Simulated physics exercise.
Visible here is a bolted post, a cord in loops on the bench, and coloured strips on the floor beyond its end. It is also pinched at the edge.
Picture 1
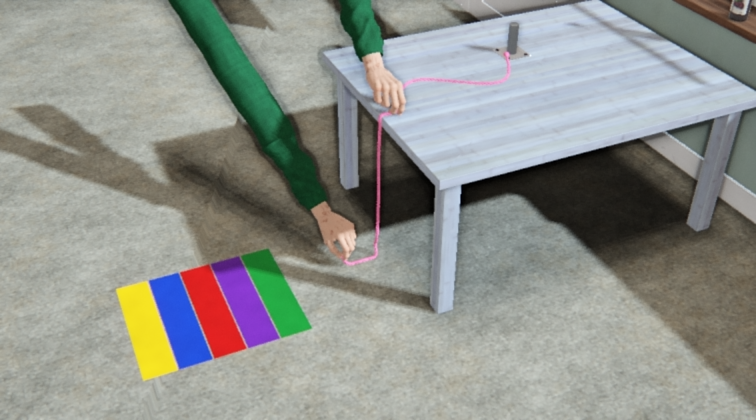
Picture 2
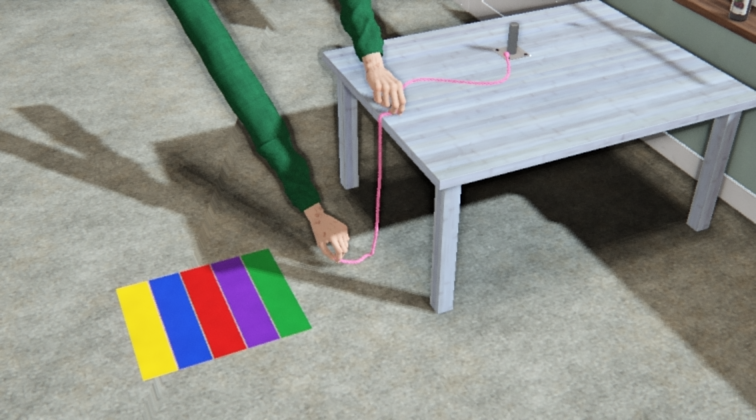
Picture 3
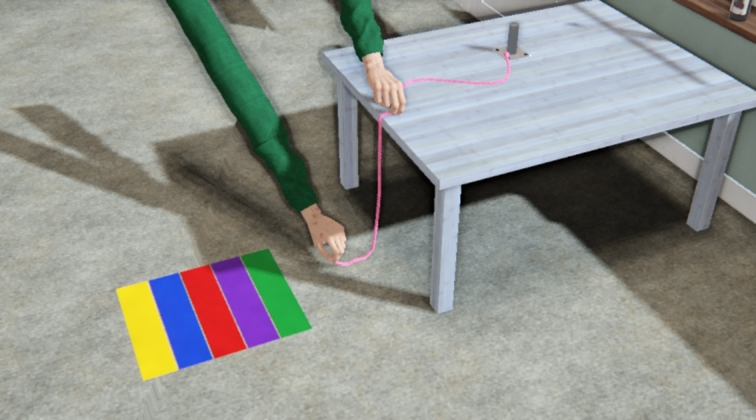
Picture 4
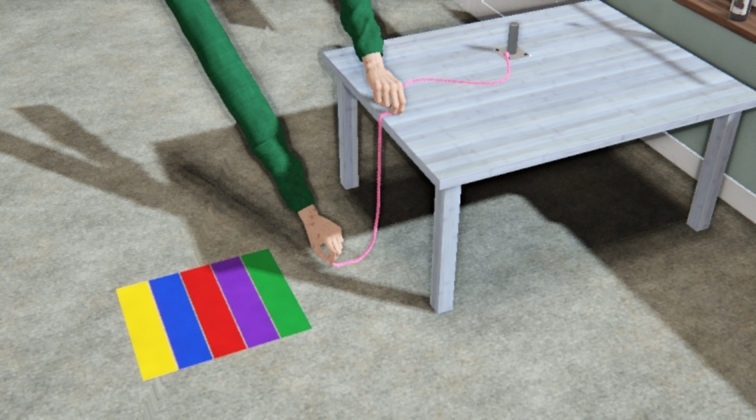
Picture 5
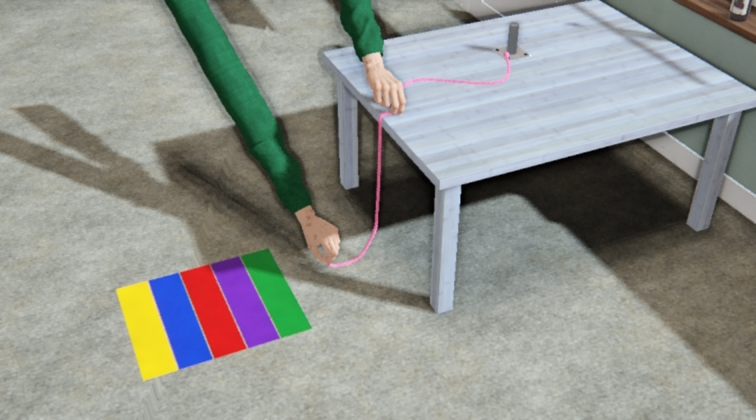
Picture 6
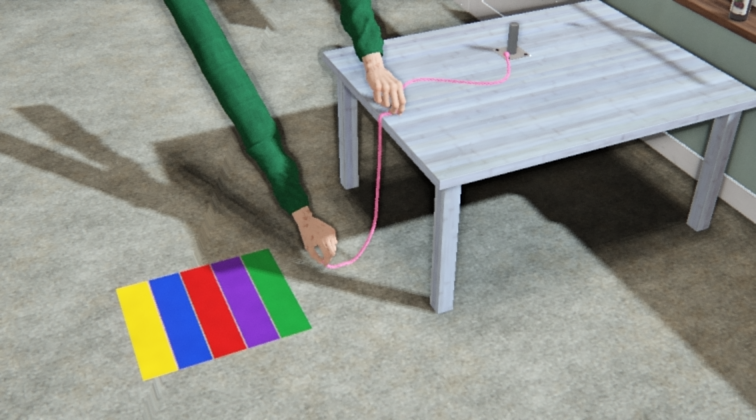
A hand slowly draws the pink cord's end slightly left while another pinches it at the table edge.
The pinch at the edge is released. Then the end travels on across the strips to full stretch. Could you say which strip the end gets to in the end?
It gets to the blue strip.
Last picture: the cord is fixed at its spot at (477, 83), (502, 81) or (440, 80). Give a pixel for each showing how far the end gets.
Going try by try, I'd put it close to (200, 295), then (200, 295), and finally (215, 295).
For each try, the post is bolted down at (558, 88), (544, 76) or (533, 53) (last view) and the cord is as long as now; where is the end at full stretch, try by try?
Going through them in sequence: (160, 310), (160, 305) and finally (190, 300).
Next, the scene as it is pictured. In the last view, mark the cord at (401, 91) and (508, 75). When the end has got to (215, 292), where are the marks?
At (366, 105), then (470, 66).
Soon after, end near (215, 292); over red.
Then, end near (185, 301); over blue.
At full stretch, end near (167, 306); over blue. It halts on the blue strip.
